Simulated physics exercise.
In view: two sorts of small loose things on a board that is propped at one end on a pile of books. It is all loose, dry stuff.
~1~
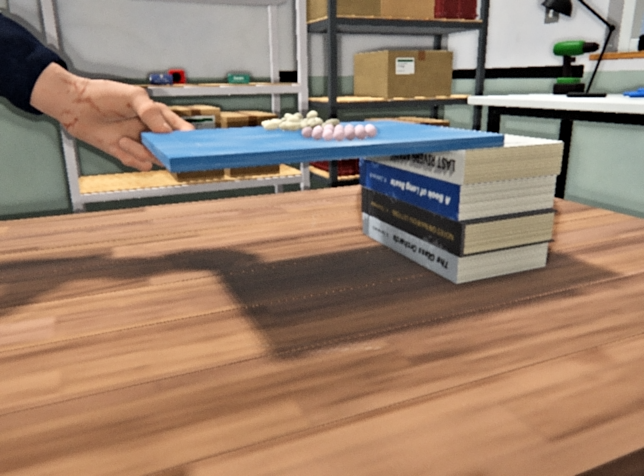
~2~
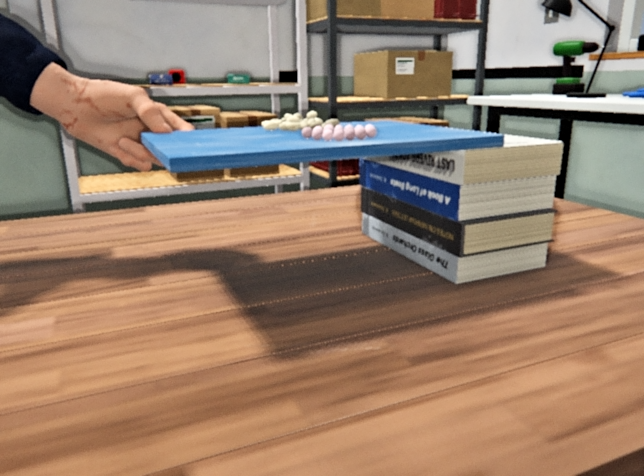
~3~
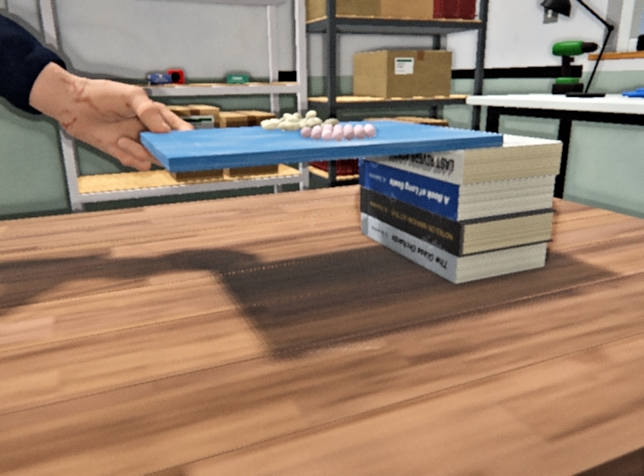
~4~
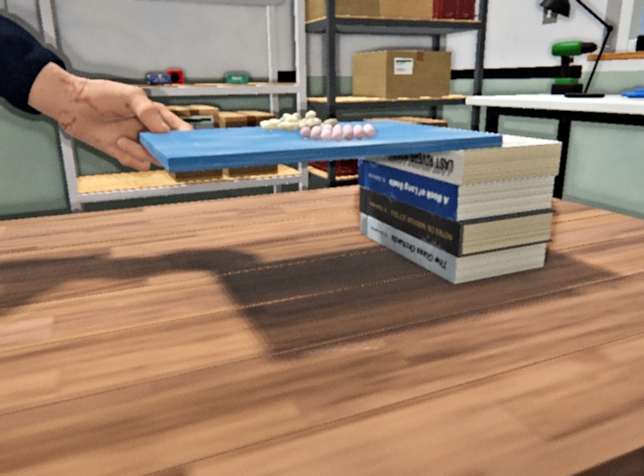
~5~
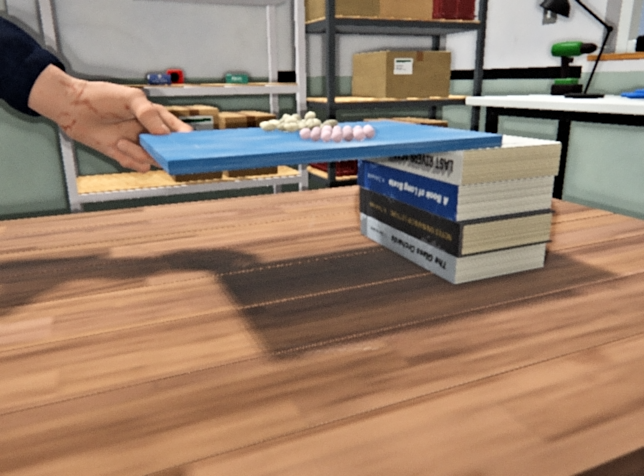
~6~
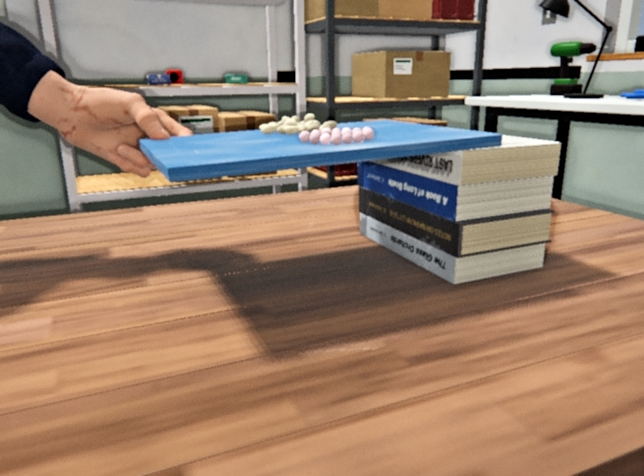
A hand reaching in from the left holds one end of a blue board nearly still above a wooden table, seen from slightly above the tabletop in a room with shelves and boxes behind. The board's right end rests on a stack of four books, with small pinkish balls nearer and off-white beans just behind. The held end dips very slightly at the last, while the camera stays steady.
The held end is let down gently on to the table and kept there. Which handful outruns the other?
It is the near handful.
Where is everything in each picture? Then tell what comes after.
In the first frame, held end of the board near (181, 163), level; book pile near (450, 151), tall, over half the board's length; near handful near (339, 132), some sugar pearls; far handful near (298, 118), a few white beans.
In the second frame, held end of the board near (181, 163), level; far handful near (297, 118).
In the third frame, held end of the board near (180, 163), level; near handful near (338, 132).
In the fourth frame, held end of the board near (180, 163), level; far handful near (296, 118).
In the fifth frame, held end of the board near (180, 165), level; near handful near (338, 133).
In the sixth frame, held end of the board near (180, 172), down by 2°; book pile near (447, 151); near handful near (337, 136), not moving; far handful near (295, 121), not moving.
Then, 0.63 s on from there, board sloping at 18°; near handful the whole lot still on the board; far handful the whole lot still on the board.
Then, 1.18 s on from there, board sloping at 30°; near handful mostly up to a board's length out; far handful all but a few still on the board.
Then, 1.65 s on from there, board resting at 31°; near handful mostly one to two board lengths out; far handful mostly at the foot of the board.
In the end, board resting at 31°; near handful mostly more than two board lengths out, near a third gone off the table; far handful mostly at the foot of the board; the near handful has gone farther.
